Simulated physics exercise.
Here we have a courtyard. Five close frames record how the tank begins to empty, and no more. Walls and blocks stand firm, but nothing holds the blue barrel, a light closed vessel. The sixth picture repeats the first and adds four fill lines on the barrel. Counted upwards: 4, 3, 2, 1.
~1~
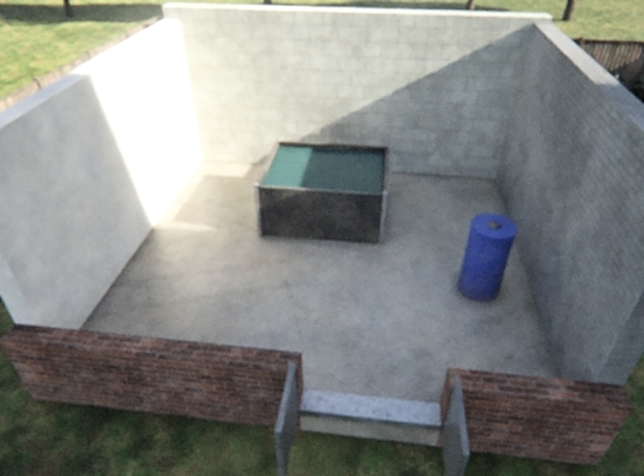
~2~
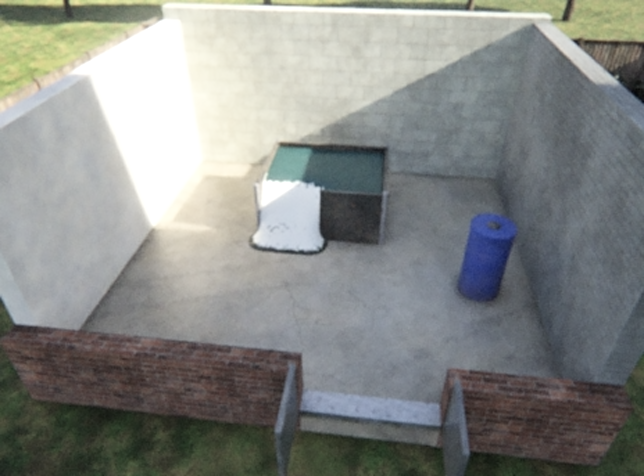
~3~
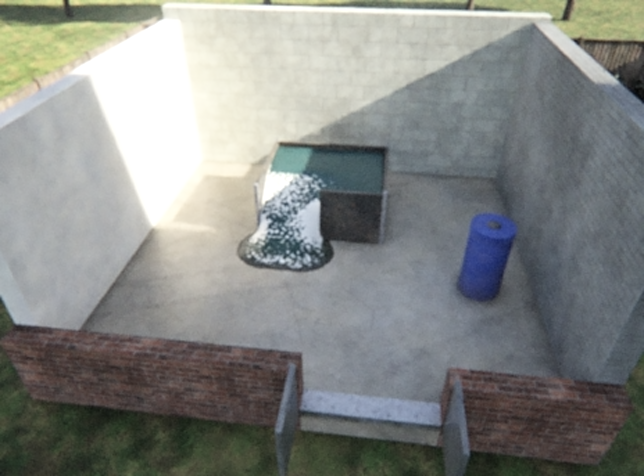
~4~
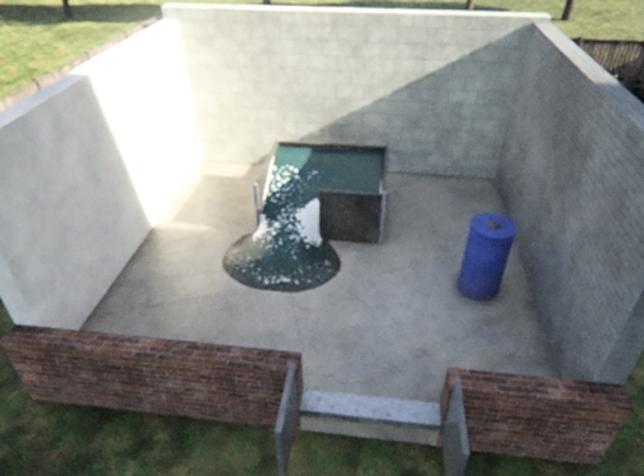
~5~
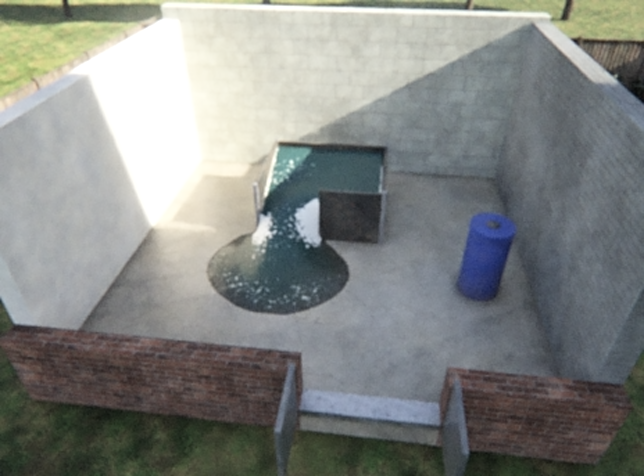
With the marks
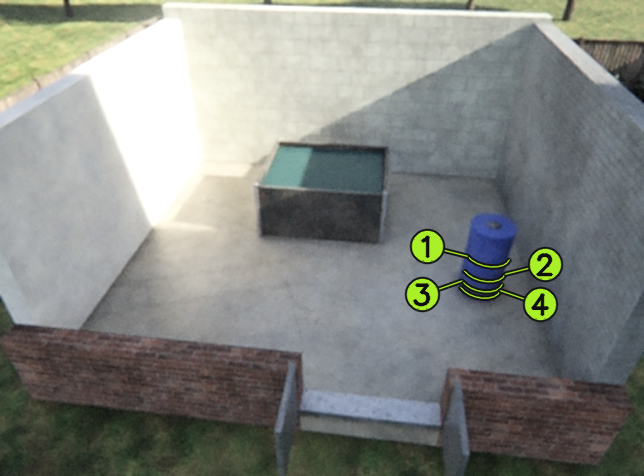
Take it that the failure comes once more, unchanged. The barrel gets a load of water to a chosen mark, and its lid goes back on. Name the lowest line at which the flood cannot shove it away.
I would pick line 4.
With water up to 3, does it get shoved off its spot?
No.
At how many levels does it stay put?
All of them.
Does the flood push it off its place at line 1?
No, not at all.
In lime, 1 at (490, 266); 2 at (486, 281); 3 at (483, 291); 4 at (482, 298); from the bottom up 4, 3, 2, 1.
If 1 is chosen, it does not move.
If 2 is chosen, it does not move.
If 3 is chosen, it does not move.
If 4 is chosen, it does not move.
